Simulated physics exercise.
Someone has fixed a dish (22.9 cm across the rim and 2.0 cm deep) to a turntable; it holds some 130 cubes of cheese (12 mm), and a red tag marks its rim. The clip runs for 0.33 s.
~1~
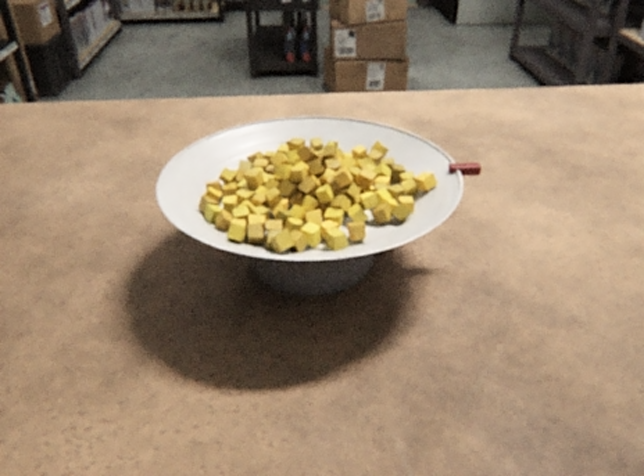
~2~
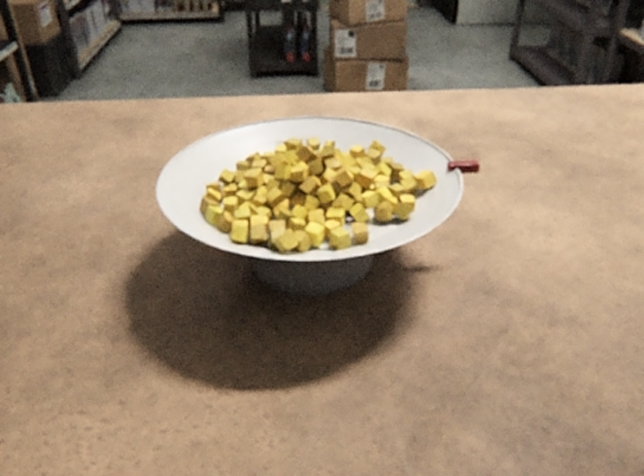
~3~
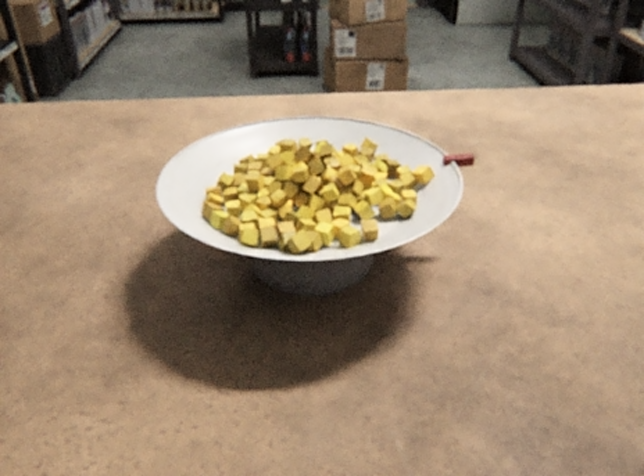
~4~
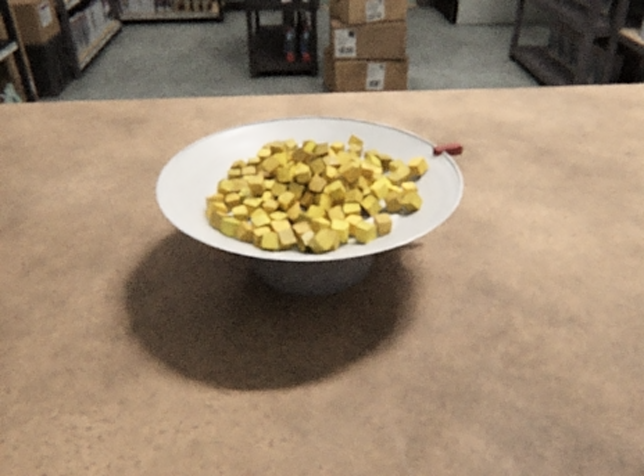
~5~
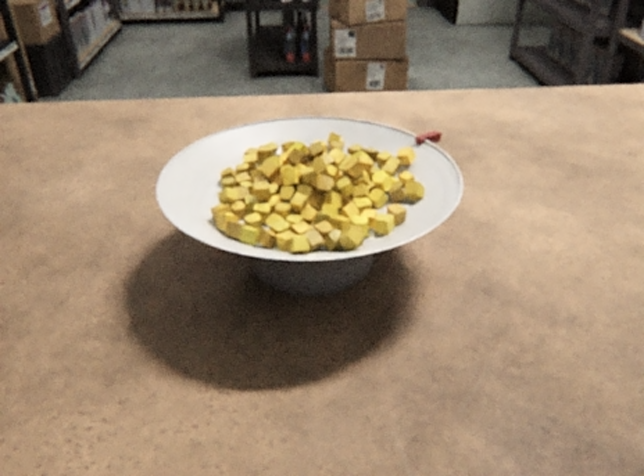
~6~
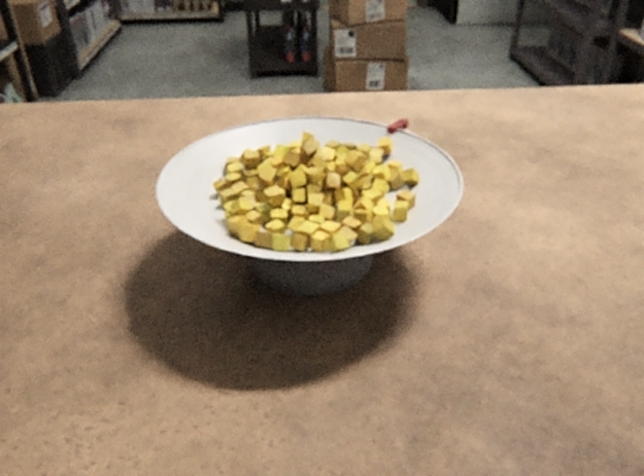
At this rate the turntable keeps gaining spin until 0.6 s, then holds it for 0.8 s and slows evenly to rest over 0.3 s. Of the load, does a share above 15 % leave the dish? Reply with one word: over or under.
Under.
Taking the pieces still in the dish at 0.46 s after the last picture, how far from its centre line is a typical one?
Distance: Roughly 5.5 cm.
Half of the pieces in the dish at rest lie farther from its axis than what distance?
6.0 cm or thereabouts.
Then, 0.46 s after the last picture, dish 100 %; middle of the pieces not yet landed near (308, 183).
Then, 0.84 s after the last picture, dish 100 %; middle of the pieces not yet landed near (309, 183).
Then, 1.19 s after the last picture, dish 100 %; middle of the pieces not yet landed near (311, 184).
Then, 1.52 s after the last picture, dish 100 %; middle of the pieces not yet landed near (311, 185).
In the end, dish 100 %.
